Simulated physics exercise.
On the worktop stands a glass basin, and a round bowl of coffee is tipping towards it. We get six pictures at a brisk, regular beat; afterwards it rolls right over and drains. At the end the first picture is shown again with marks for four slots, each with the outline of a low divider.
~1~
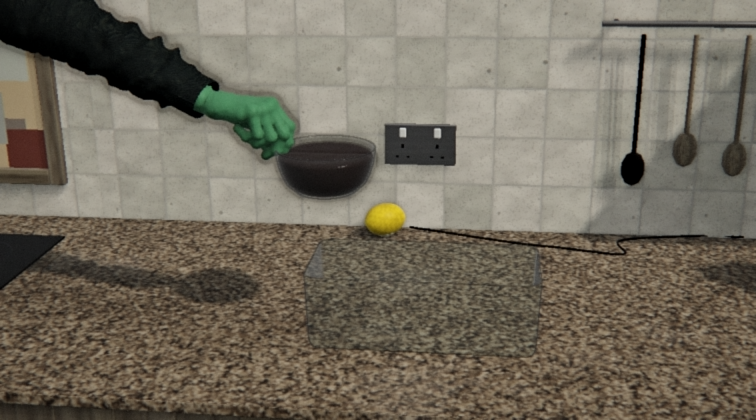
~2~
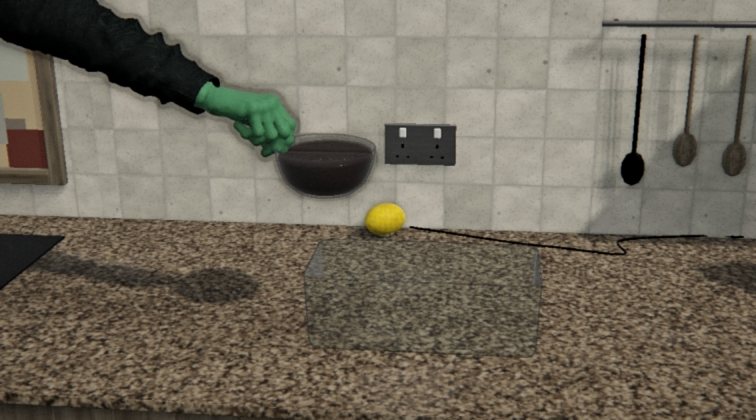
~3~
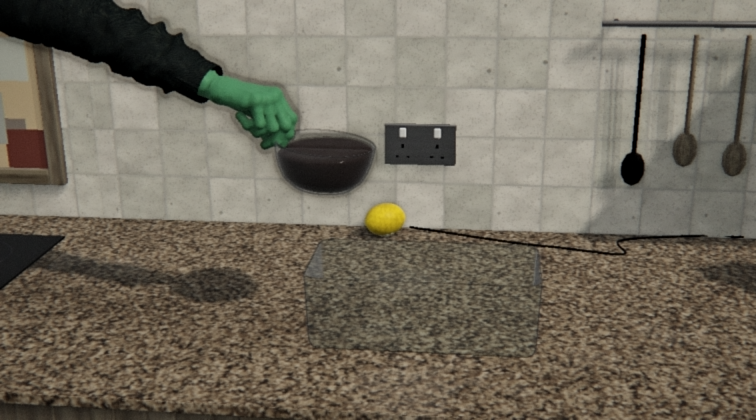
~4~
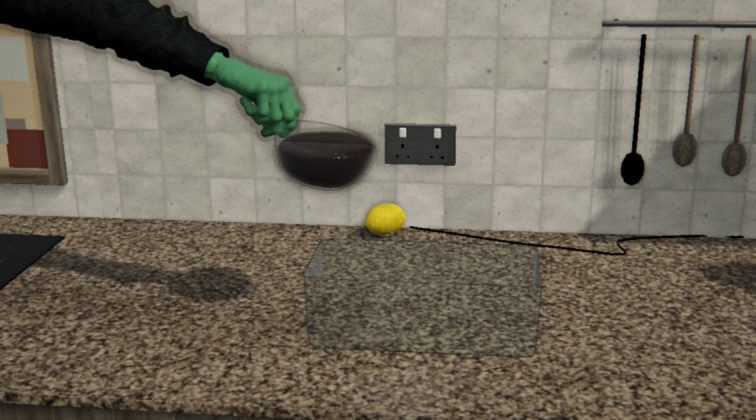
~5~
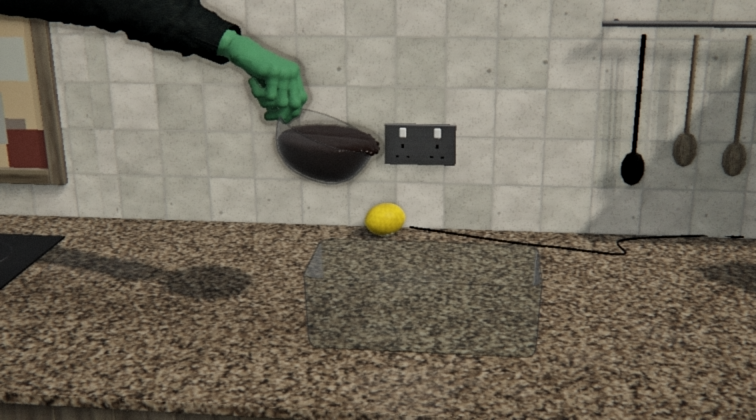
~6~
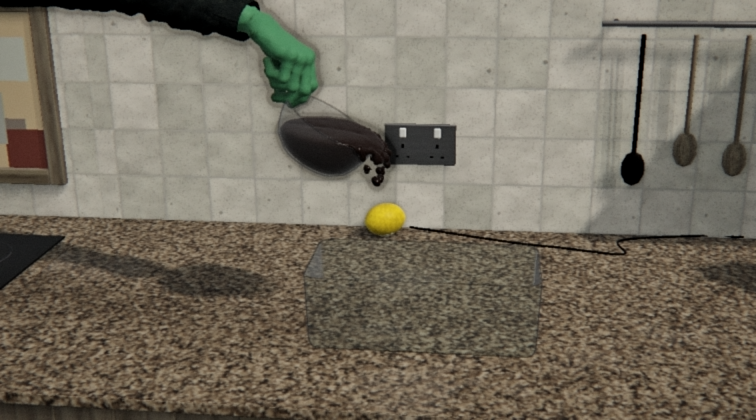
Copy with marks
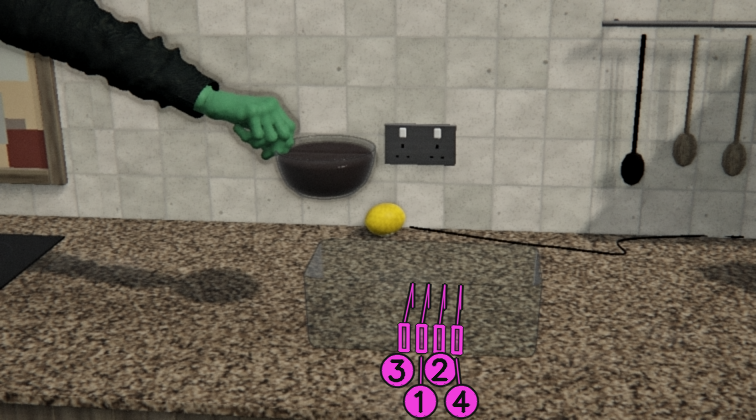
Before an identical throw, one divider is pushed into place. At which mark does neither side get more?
Use position 4.
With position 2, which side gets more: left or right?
More ends on the right.
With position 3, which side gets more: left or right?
The right side.
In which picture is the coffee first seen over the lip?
Picture 5.
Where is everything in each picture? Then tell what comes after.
In the first frame, upright, lip at (373, 148); basin from (308, 345) to (536, 355); nothing has left yet.
In the second frame, upright, lip at (373, 148); nothing has left yet.
In the third frame, tipped about 6°, lip at (373, 148); nothing has left yet.
In the fourth frame, tipped about 13°, lip at (373, 148); nothing has left yet.
In the fifth frame, tipped about 22°, lip at (373, 148); coffee is over the lip, down to (373, 148).
In the sixth frame, tipped about 33°, lip at (373, 148); coffee is over the lip, down to (380, 180).
On the marked copy, 1 at (421, 357); 2 at (438, 357); 3 at (403, 356); 4 at (456, 358).
With 1, about 11 % ends left of the wall and 87 % right of it.
With 2, about 21 % ends left of the wall and 77 % right of it.
With 3, about 7 % ends left of the wall and 91 % right of it.
With 4, about 47 % ends left of the wall and 51 % right of it; 3 % is lost outside.
